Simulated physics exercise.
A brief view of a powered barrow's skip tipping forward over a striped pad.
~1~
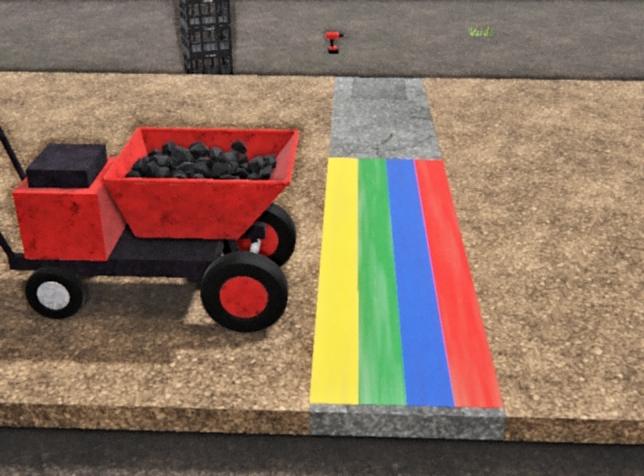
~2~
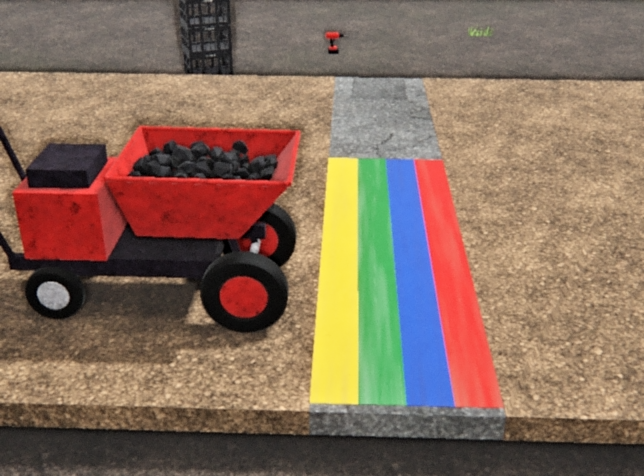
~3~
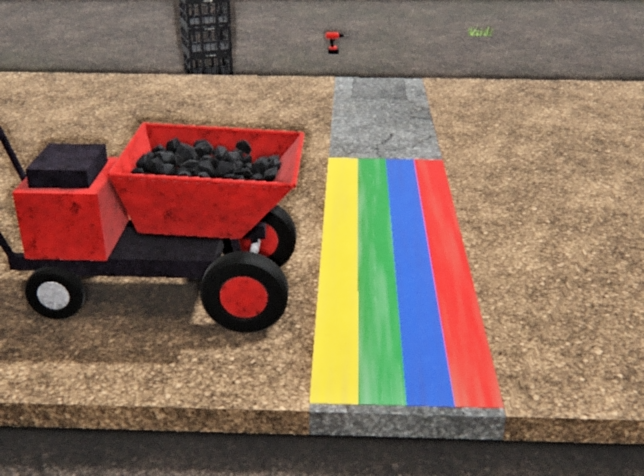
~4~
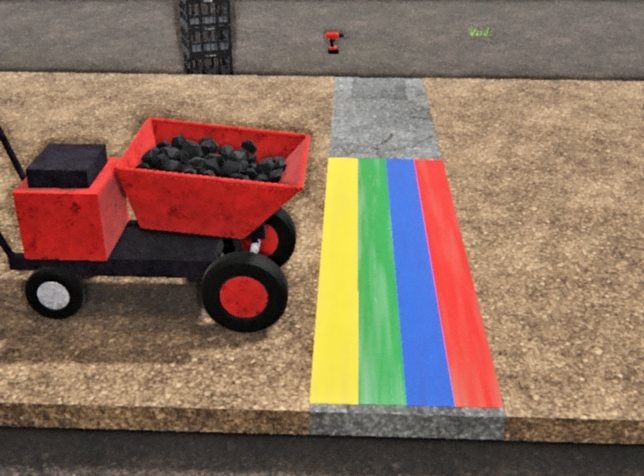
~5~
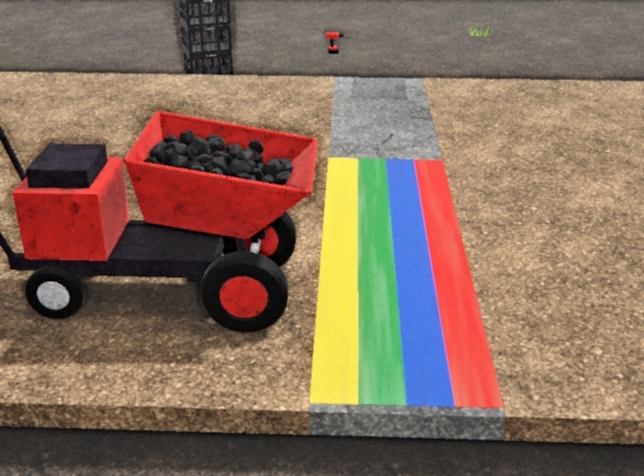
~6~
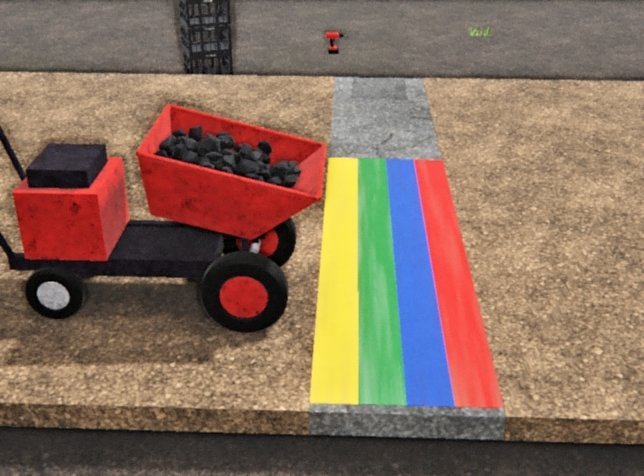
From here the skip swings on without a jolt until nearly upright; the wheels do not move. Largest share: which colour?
Colour: Blue.
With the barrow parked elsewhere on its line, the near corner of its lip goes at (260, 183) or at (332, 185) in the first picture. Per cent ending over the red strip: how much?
About 20 %, then 30 %.
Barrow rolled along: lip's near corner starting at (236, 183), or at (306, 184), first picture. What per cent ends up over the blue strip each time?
First spot: Roughly 20 percent; second spot: Roughly 40 percent.
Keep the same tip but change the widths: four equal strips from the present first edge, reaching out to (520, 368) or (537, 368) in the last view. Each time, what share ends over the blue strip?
Near 40 and then 30 in a hundred.
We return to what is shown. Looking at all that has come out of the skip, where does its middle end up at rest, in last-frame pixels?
The centre comes to rest close to (424, 296).
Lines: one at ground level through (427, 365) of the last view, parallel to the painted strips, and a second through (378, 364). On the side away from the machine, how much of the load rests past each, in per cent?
Roughly 40 and 80 %.
Just after the last frame, skip tipped steeply; every one in the skip.
A moment on, skip tipped right over; the larger part in the skip; about a tenth over the green strip; about a tenth over the blue strip; just a few over the red strip; just a few off the paint.
Further on, skip tipped right over; roughly a quarter in the skip; roughly a quarter over the green strip; roughly a third over the blue strip; roughly a quarter over the red strip; about a tenth off the paint.
When it is over, skip tipped right over; roughly a quarter in the skip; not one over the yellow strip; roughly a quarter over the green strip; roughly a third over the blue strip; roughly a quarter over the red strip; about a tenth off the paint.
